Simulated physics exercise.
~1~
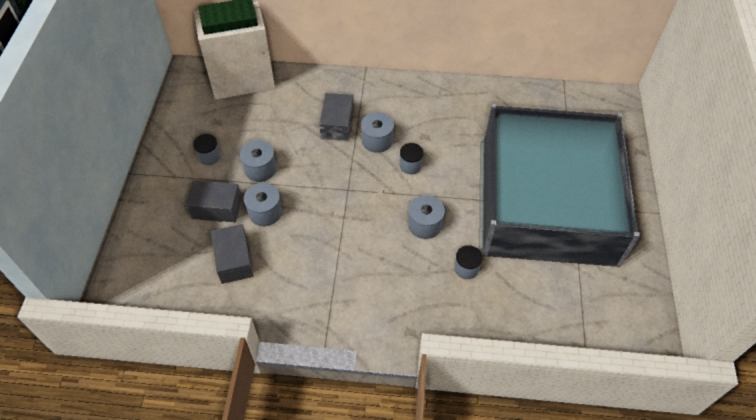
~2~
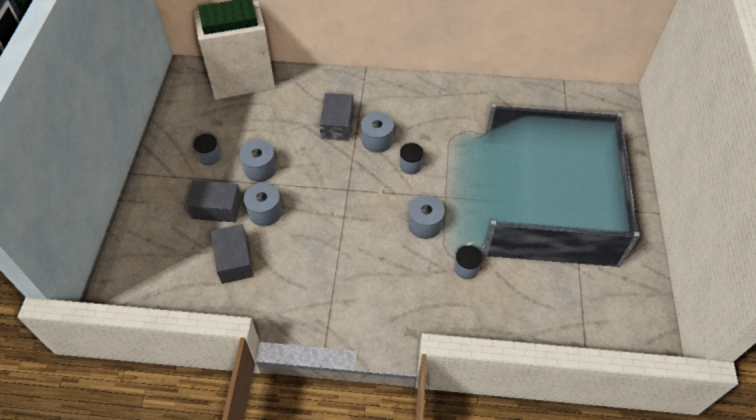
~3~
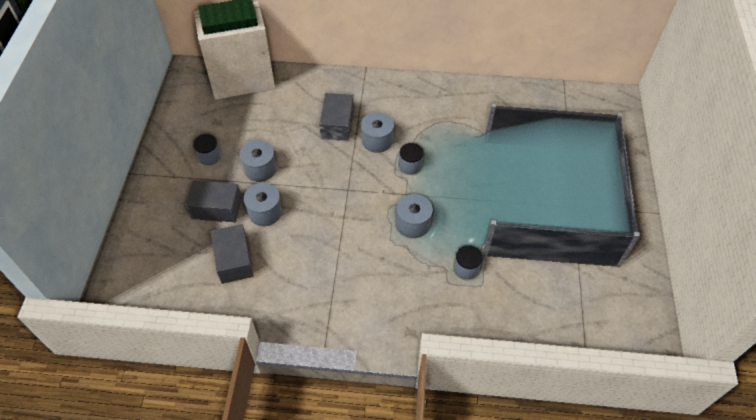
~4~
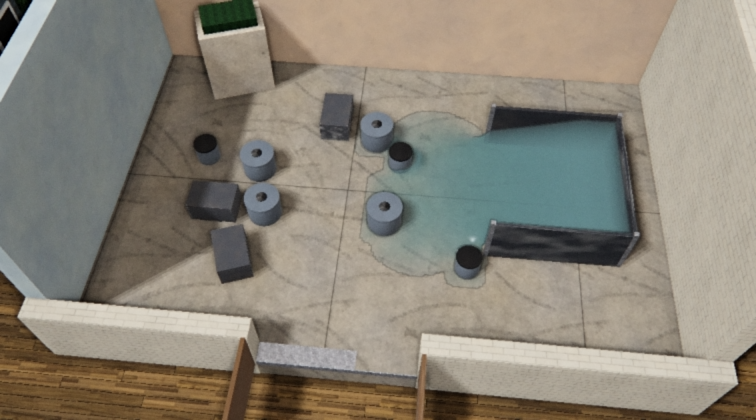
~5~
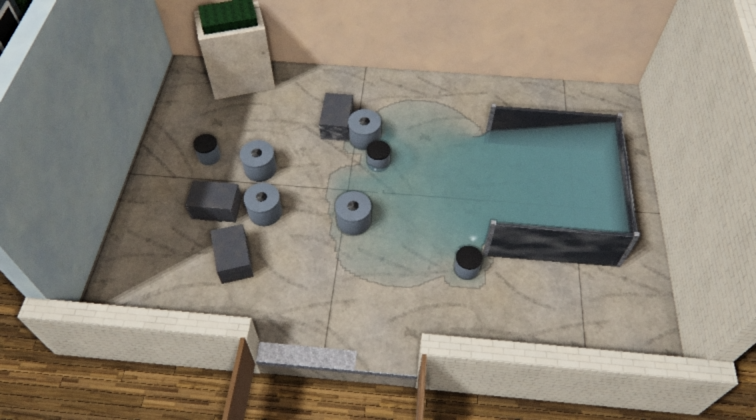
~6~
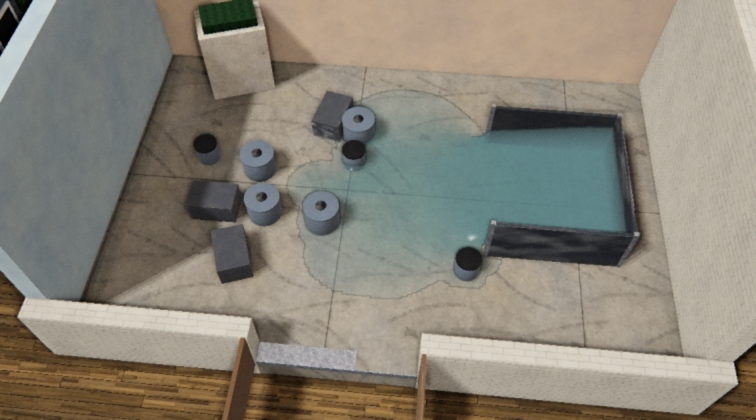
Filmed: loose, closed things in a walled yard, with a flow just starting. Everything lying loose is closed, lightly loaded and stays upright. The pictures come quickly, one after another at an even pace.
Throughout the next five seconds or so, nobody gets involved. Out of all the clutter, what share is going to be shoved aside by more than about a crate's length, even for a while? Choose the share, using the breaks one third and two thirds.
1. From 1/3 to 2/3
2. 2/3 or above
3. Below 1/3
Answer: 2.
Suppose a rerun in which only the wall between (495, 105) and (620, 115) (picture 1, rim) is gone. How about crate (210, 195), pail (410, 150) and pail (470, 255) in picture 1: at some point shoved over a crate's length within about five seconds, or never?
Well, in order they come out as beyond that mark, under that mark and under that mark.
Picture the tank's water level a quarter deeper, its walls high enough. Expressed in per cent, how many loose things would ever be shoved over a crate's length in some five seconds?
About 90 %.
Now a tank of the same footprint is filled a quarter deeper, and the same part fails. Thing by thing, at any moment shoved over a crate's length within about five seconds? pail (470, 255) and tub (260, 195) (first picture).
So the first came up short, and the second made it that far.
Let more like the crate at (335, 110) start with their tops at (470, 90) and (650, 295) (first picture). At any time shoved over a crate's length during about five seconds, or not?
The first largely stays; the second largely stays.
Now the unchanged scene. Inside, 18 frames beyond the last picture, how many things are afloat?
Tally: 9.
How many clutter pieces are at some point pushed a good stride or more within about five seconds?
Count: 9.
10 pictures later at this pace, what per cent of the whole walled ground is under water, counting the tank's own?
My guess is around 70 per cent.
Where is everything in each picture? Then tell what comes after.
In the first picture, a tub at (427, 210) rests on the ground; a pail at (412, 152), on the bottom; 0 of 10 have shifted.
In the second picture, a tub at (427, 210) rests on the ground; a pail at (412, 152) rests on the ground; 0 of 10 have shifted.
In the third picture, a tub at (415, 209), on the bottom, close to its start; a pail at (412, 152) rests on the ground; 1 of 10 have shifted.
In the fourth picture, a tub at (385, 207) rests on the ground, a stride from its start; a pail at (401, 151) rests on the ground, close to its start; 2 of 10 have shifted.
In the fifth picture, a tub at (353, 206) rests on the ground, a stride from its start; a pail at (379, 150), on the bottom, a stride from its start; 3 of 10 have shifted.
In the sixth picture, a tub at (321, 206) rests on the ground, a stride from its start; a pail at (354, 149), on the bottom, a stride from its start; 4 of 10 have shifted.
A moment on, 3 of 10 are well off their spots; 2 afloat.
Next, 9 of 10 are well off their spots; 6 afloat.
Later, 9 of 10 are well off their spots; 9 afloat.
In the end, 9 of 10 are well off their spots, and 9 have been at some point; 9 afloat.
